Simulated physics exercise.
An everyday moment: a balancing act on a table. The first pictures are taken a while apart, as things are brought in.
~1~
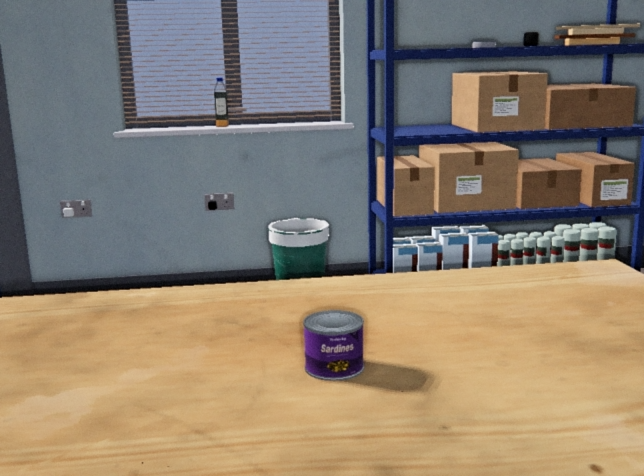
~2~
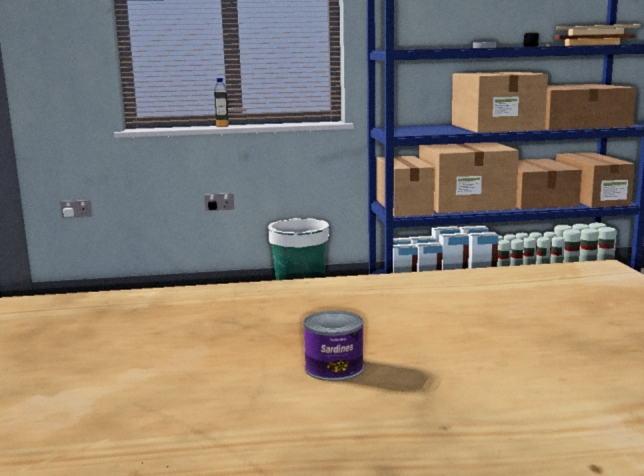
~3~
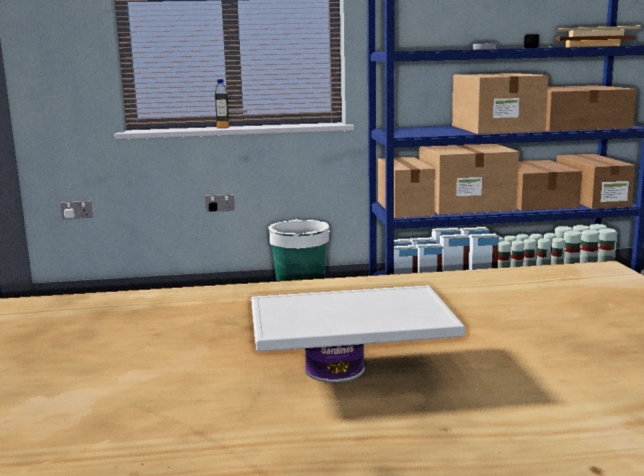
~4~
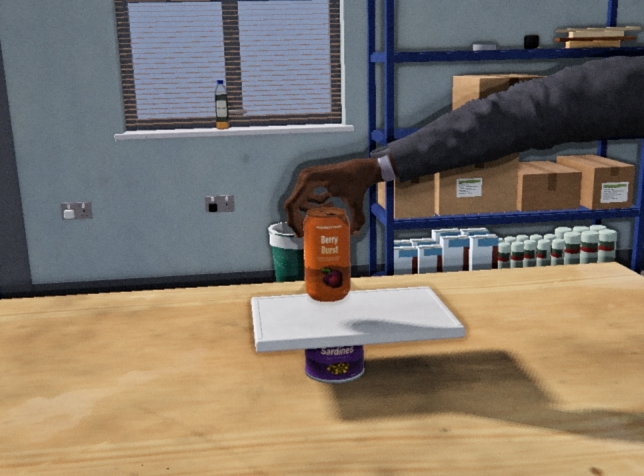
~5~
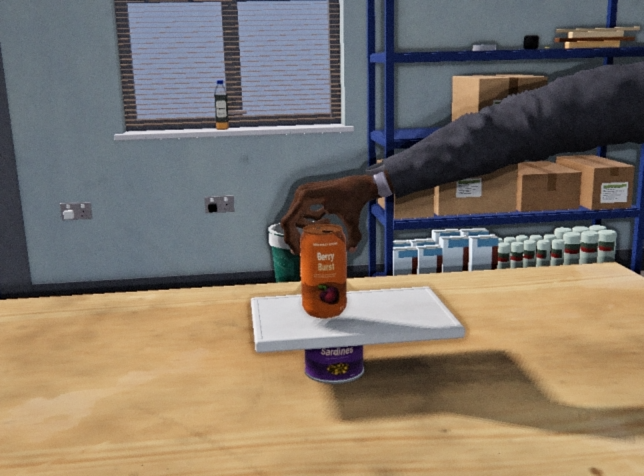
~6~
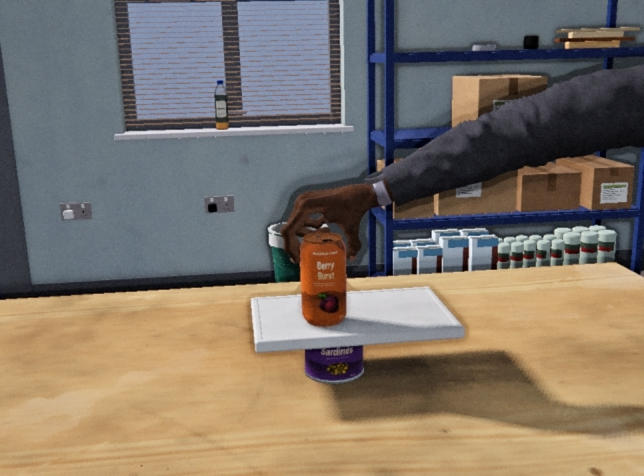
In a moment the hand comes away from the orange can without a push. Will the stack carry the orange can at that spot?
As it turns out, it keeps its balance.
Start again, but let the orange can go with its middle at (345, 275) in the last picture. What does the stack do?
Then it holds.
Then, 0.20 s past the last view, nothing moves.
Then, 0.50 s past the last view, orange can resting near (324, 281).
Finally, all 3 still in place. Final places as the last picture's camera would see them, orange can near (324, 281). The stack holds.
